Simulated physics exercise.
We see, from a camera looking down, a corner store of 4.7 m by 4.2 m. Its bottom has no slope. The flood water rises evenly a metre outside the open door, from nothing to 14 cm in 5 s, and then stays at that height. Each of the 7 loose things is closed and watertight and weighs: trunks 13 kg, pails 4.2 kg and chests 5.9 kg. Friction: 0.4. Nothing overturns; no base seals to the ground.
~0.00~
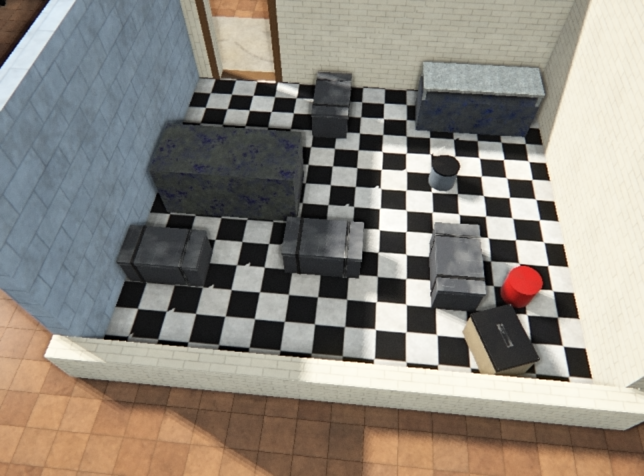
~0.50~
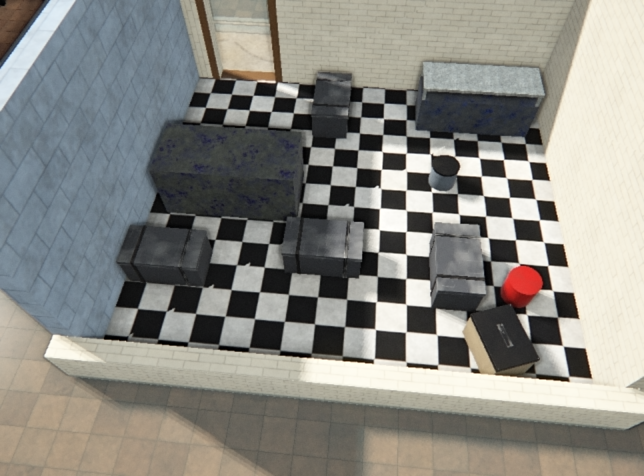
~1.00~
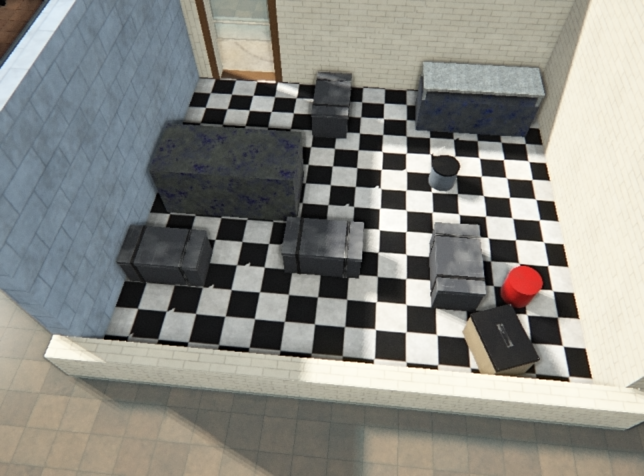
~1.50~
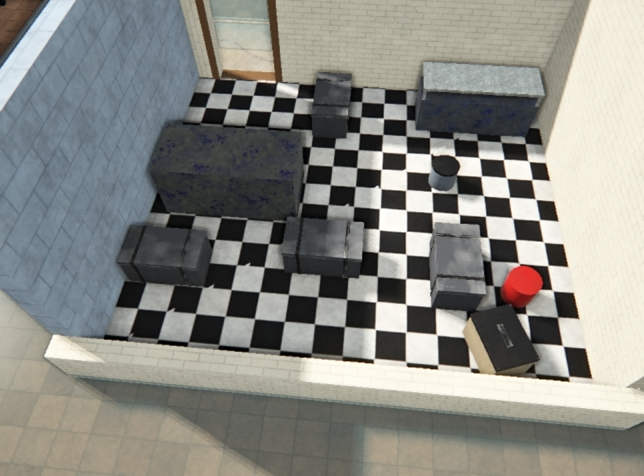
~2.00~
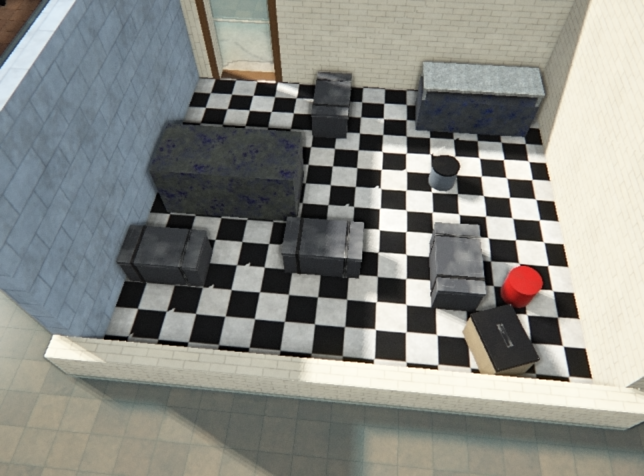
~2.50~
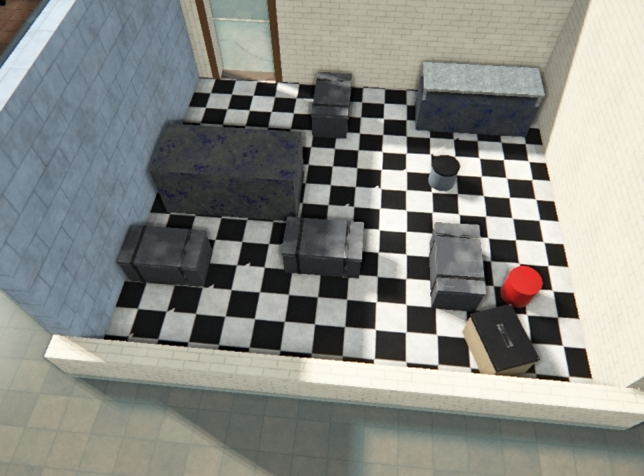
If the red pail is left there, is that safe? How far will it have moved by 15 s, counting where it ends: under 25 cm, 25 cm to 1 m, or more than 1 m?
Under 25 cm.
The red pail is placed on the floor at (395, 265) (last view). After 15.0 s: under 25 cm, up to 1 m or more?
I'd say it sits almost still.
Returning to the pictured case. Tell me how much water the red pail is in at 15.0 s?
About 2 cm.
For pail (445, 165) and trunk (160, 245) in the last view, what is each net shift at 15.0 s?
Net displacement, in order: 20 cm; 30 cm.
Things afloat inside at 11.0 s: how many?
At that time, 0.
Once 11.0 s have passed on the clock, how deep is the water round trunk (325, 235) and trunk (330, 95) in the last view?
1 and 3 cm.
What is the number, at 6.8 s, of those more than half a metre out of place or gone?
My count gives 0.
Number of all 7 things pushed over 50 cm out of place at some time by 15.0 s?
All told, that gives 1.
After 3.5 s the red pail is near (526, 280), 0.0 m from its start, aground; 0 afloat.
After 6.8 s the red pail is near (526, 280), 0.0 m from its start, aground; 0 afloat.
After 11.0 s the red pail is near (526, 280), 0.0 m from its start, aground; 0 afloat.
After 15.0 s the red pail is near (526, 280), 0.0 m from its start, aground; 1 afloat.
